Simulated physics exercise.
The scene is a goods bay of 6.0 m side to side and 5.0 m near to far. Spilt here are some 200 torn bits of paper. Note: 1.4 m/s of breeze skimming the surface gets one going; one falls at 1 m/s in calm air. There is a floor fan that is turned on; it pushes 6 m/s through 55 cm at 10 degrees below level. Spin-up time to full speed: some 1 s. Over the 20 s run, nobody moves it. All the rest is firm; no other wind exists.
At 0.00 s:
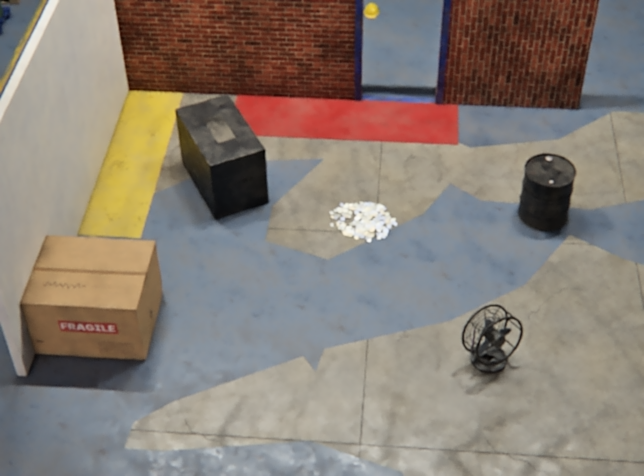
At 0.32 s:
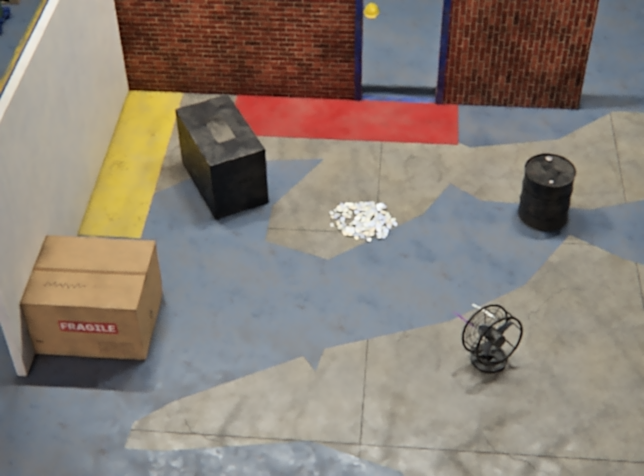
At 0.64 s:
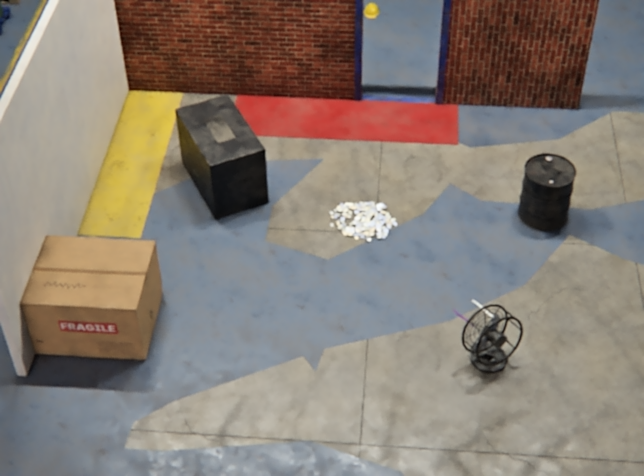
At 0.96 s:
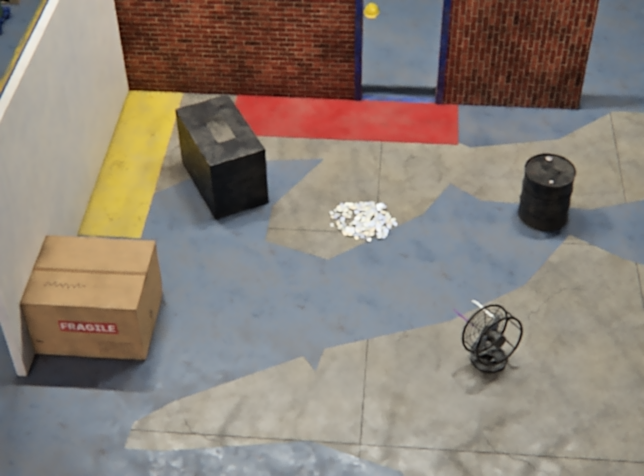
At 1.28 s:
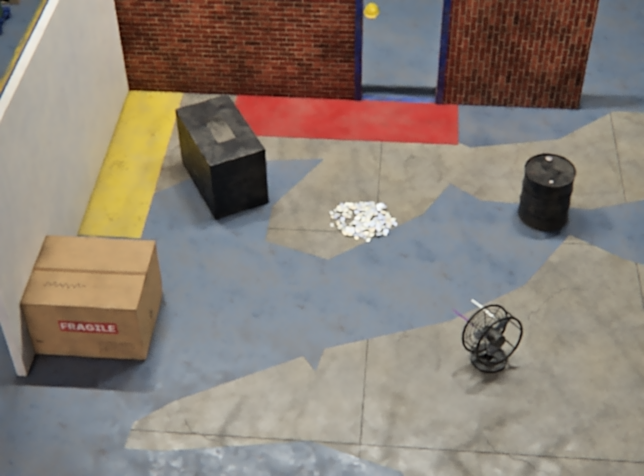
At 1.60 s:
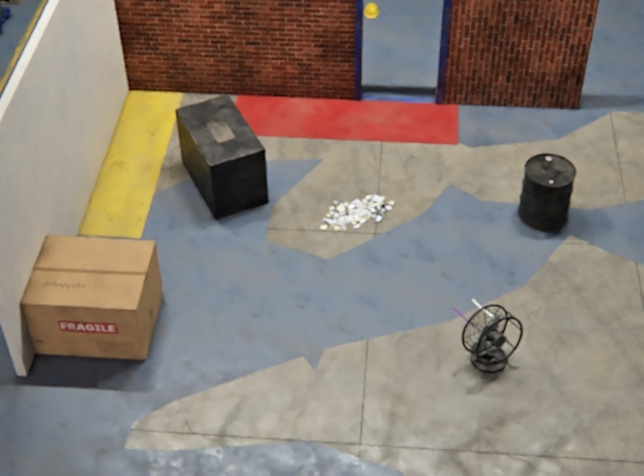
At the start, a heap of torn white paper bits lies still on a blue and grey floor among a fragile-marked carton, a black case, a dark barrel and a floor fan. Thin pale strips then show at the fan's cage while the heap stays put, and lastly it shifts slightly leftward, loosening.
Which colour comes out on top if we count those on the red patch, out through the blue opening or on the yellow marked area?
Yellow.
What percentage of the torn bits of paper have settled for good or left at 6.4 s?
Estimate: Close to 15 %.
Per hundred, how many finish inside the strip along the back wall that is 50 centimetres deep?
I'd put it at about 30 percent.
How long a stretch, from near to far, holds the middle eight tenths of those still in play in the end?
I'd put it at around 3.6 m.
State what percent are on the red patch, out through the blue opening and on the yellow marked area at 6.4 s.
I'd say around 10 per cent at red, 4 per cent at blue, 80 per cent at yellow.
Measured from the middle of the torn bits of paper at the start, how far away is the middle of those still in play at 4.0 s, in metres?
I'd put it at close to 3.8 m.
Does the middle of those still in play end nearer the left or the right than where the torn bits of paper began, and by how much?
Direction to the left-hand side, distance about 3.2 m.
After 4.0 s the count stands so, 60 % are on the yellow marked area, 4 % out through the blue opening and 24 % on the red patch; the middle of those still in play is near (142, 94).
After 6.4 s the count stands so, 78 % are on the yellow marked area, 4 % out through the blue opening and 10 % on the red patch; the middle of those still in play is near (133, 99).
After 11.0 s the count stands so, 48 % are on the yellow marked area, 8 % out through the blue opening and 2 % on the red patch; the middle of those still in play is near (98, 202).
After 20.0 s, at the end, 36 % are on the yellow marked area, 10 % out through the blue opening and 0 % on the red patch; the middle of those still in play is near (75, 264).
